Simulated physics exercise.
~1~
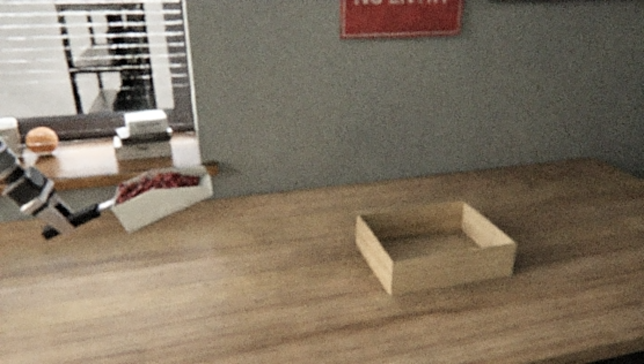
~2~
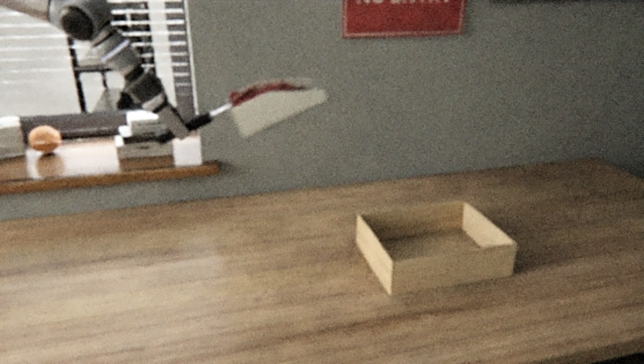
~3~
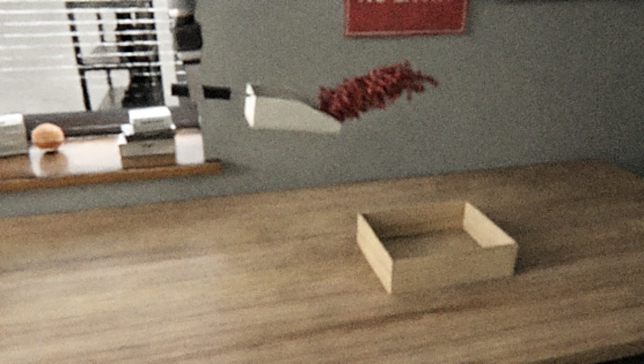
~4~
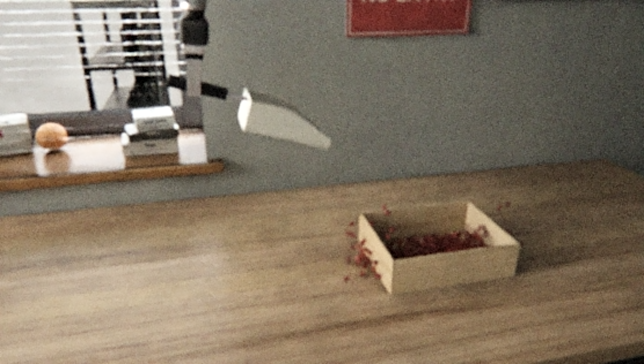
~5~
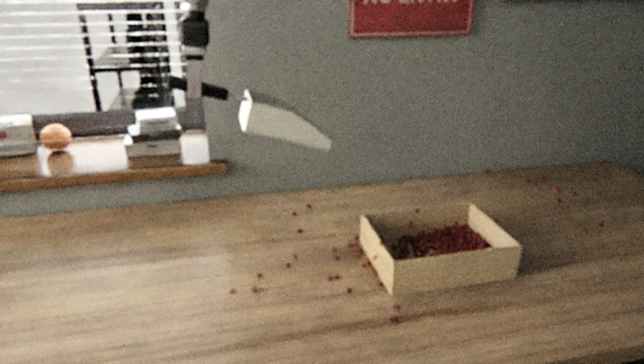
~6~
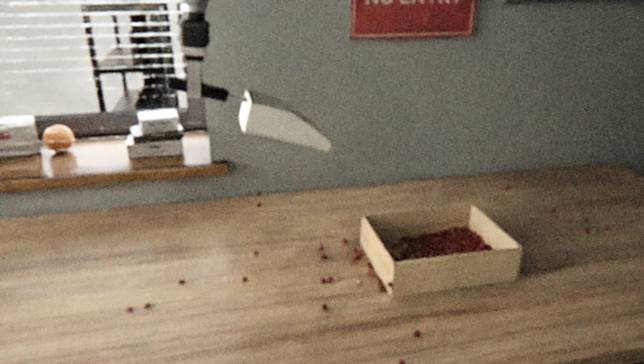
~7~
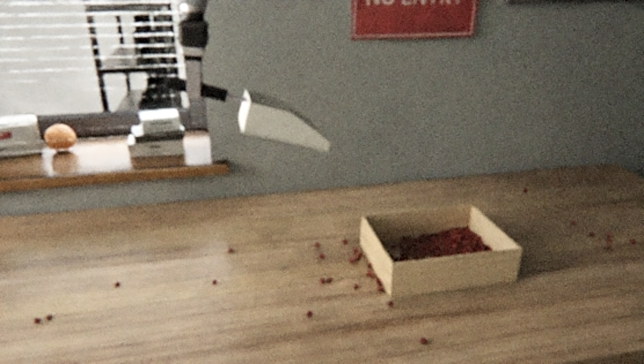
A robot arm lifted a white scoop of small dark red beads up and to the right, then tipped it and flung them toward an open wooden box, where most landed while some scattered and rolled across the table.
